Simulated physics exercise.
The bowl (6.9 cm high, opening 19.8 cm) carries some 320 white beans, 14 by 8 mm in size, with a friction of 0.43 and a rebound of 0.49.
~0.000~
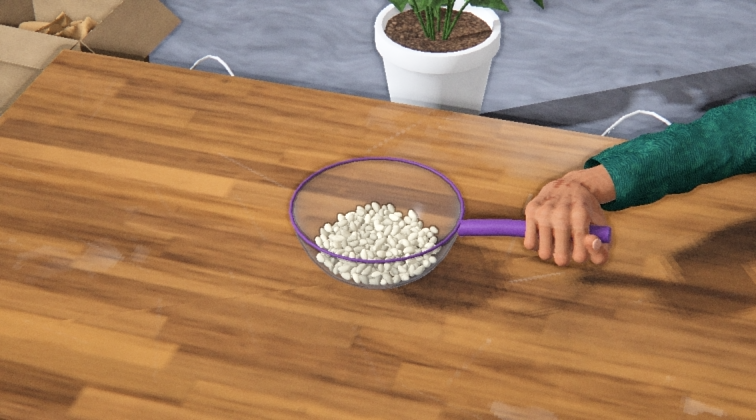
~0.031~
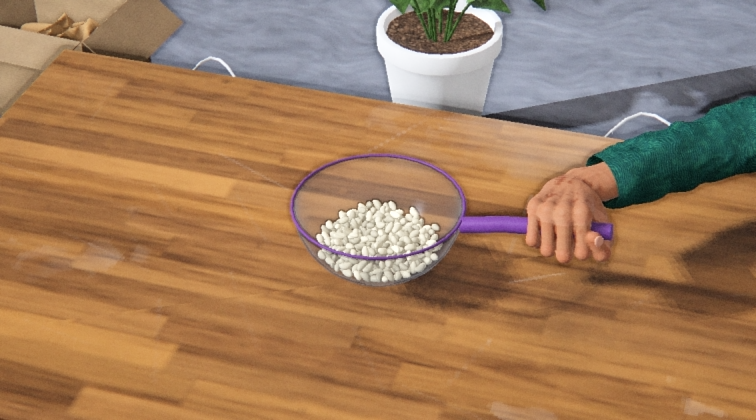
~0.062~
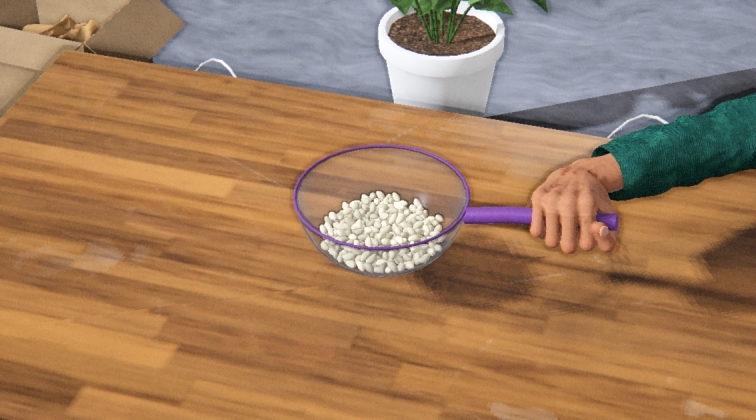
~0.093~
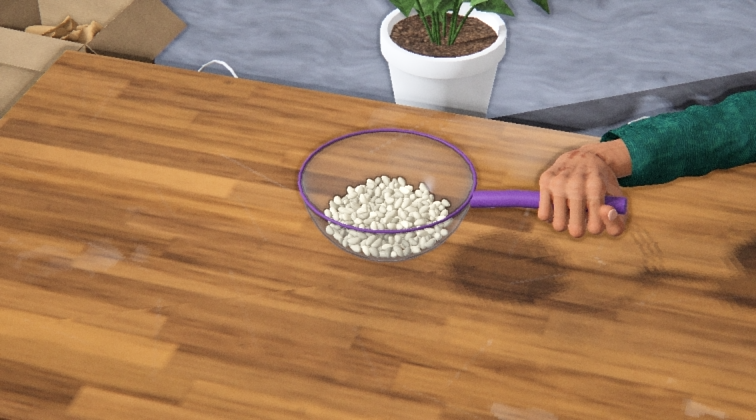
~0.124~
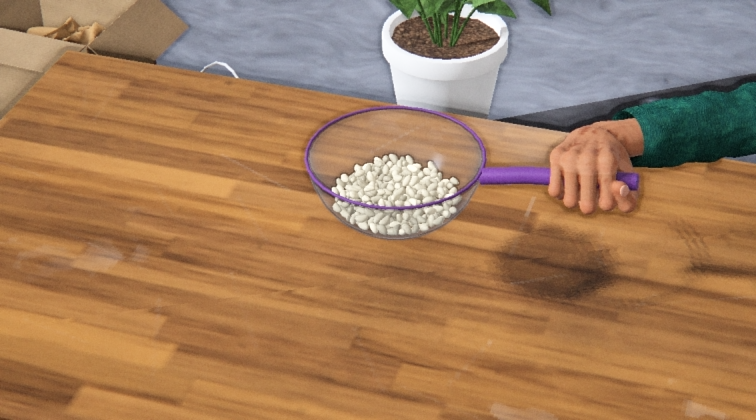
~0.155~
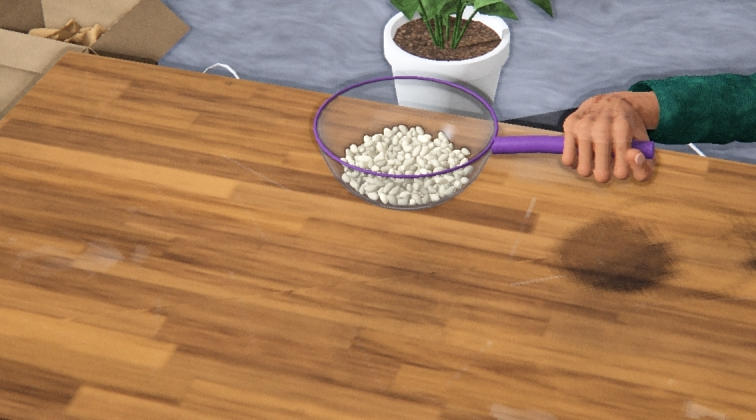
A hand in a green sleeve lifts a purple-handled bowl of white beans above a wooden table.
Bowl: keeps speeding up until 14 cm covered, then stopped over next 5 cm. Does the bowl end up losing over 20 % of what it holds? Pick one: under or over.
Over it.
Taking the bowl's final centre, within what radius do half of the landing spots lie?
Some 22 cm.
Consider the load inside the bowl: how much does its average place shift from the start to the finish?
It shifts about 1.0 cm.
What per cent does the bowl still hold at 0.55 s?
About 35 percent of the load, give or take.
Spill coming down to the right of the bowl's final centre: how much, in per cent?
That share is around 100 %.
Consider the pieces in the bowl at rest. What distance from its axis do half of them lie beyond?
I'd put it close to 4.0 cm.
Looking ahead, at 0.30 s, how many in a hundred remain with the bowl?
Roughly 90 percent of the load, I reckon.
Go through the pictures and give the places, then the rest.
The first picture shows bowl at (378, 268); tilt 0 degrees; moved 0.0 cm; top of the load at (361, 211).
The second picture shows bowl at (379, 265); tilt 0 degrees; moved 0.5 cm; top of the load at (363, 208).
The third picture shows bowl at (382, 255); tilt 0 degrees; moved 2.0 cm; top of the load at (366, 199).
The fourth picture shows bowl at (388, 239); tilt 0 degrees; moved 4.5 cm; top of the load at (372, 184).
The fifth picture shows bowl at (396, 215); tilt 0 degrees; moved 8.0 cm; top of the load at (379, 162).
The sixth picture shows bowl at (406, 184); tilt 0 degrees; moved 12.4 cm; top of the load at (389, 133). Its speed is now 1.62 m/s.
Then, at 0.30 s, bowl 90 %, in the air 10 %; middle of the pieces not yet landed near (466, 55).
After 0.43 s, bowl 40 %, in the air 60 %; middle of the pieces not yet landed near (519, 92).
After 0.55 s, bowl 35 %, in the air 65 %; middle of the pieces not yet landed near (534, 194).
After 0.66 s, fallen right of where it stops 60 %, bowl 35 %; middle of the pieces not yet landed near (444, 143).
By 1.2 s all is still; fallen right of where it stops 65 %, bowl 35 %.
